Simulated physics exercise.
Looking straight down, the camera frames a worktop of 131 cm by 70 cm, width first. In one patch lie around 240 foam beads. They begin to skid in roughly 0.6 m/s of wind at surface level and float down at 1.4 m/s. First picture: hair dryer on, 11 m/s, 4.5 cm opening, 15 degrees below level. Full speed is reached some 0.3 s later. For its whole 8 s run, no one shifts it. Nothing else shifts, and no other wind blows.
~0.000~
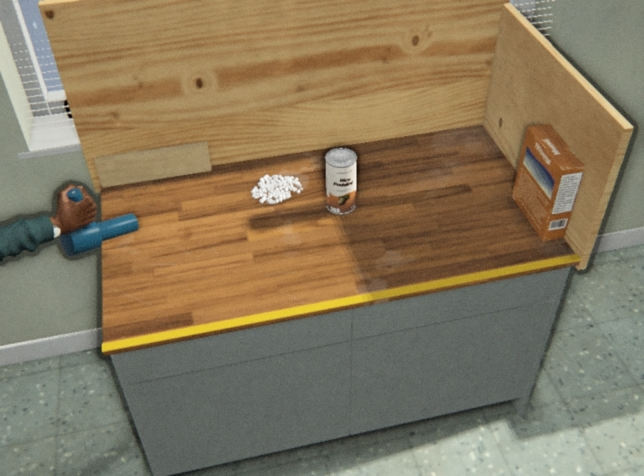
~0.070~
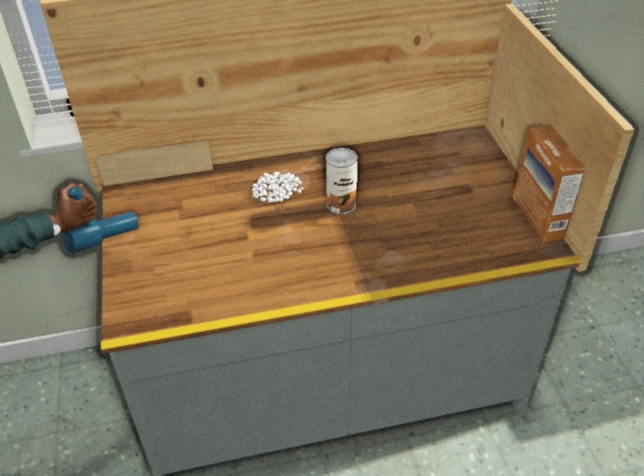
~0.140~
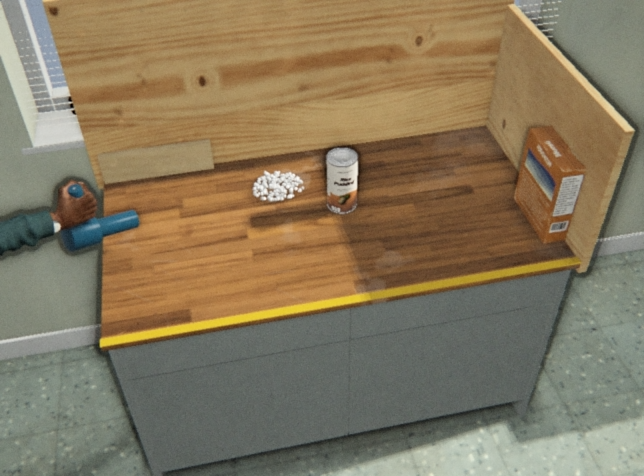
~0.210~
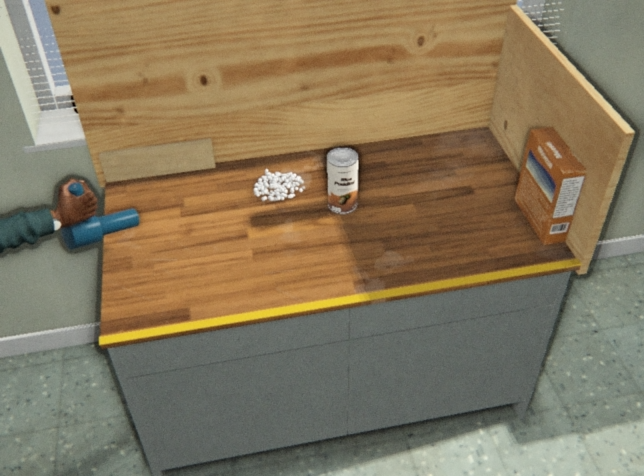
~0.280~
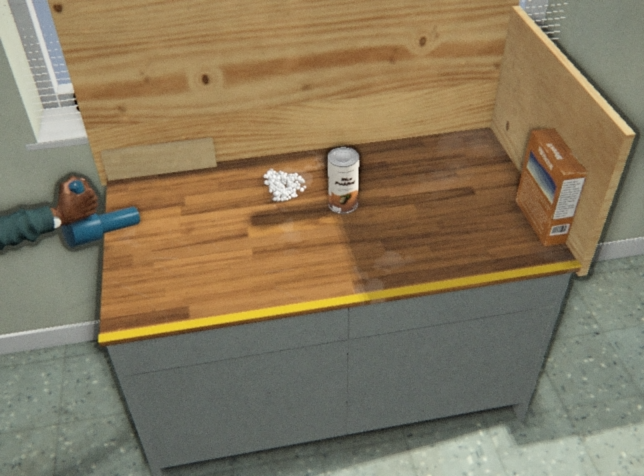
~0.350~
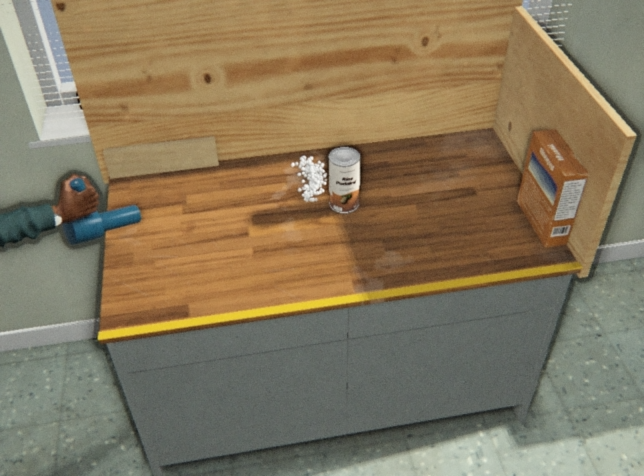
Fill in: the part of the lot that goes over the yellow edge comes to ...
A quarter or less.
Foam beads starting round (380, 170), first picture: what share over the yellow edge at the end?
4 per cent.
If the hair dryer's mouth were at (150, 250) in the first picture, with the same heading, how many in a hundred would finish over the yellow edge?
I'd expect close to 0 per cent.
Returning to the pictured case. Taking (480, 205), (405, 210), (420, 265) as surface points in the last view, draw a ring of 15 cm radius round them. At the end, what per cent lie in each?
Roughly 3 %, 20 % and 80 %, in that order.
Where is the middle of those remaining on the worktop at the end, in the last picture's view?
Around (417, 269).
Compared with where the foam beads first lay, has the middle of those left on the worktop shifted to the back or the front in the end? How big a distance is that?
Drift: Forward direction, about 45 cm.
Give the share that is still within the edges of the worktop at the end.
Roughly 100 %.
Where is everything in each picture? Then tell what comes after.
The middle of the foam beads is near (272, 188), none has stirred yet and the mouth of the hair dryer is at (134, 222), in the first frame.
The middle of the foam beads is near (273, 186), none has stirred yet and the yellow edge is centred on (354, 303), in the second frame.
The middle of the foam beads is near (274, 186), none has stirred yet, the top of a tin is at (342, 157) and the top of a board is at (155, 149), in the third frame.
The middle of the foam beads is near (275, 185) and none has stirred yet, in the fourth frame.
The middle of the foam beads is near (281, 186), the farthest in sight from the hair dryer is at (301, 178) and about 30 % have left their places, in the fifth frame.
The middle of the foam beads is near (312, 178), the farthest in sight from the hair dryer is at (322, 165) and all have left their places, in the sixth frame.
After 1.6 s, 0 % are over the yellow edge; the middle of those still in play is near (497, 201); 0 % have settled or left.
After 2.6 s, 0 % are over the yellow edge; the middle of those still in play is near (418, 231); 2 % have settled or left.
After 4.4 s, 0 % are over the yellow edge; the middle of those still in play is near (417, 252); 2 % have settled or left.
After 8.0 s, at the end, 4 % are over the yellow edge; the middle of those still in play is near (417, 269).
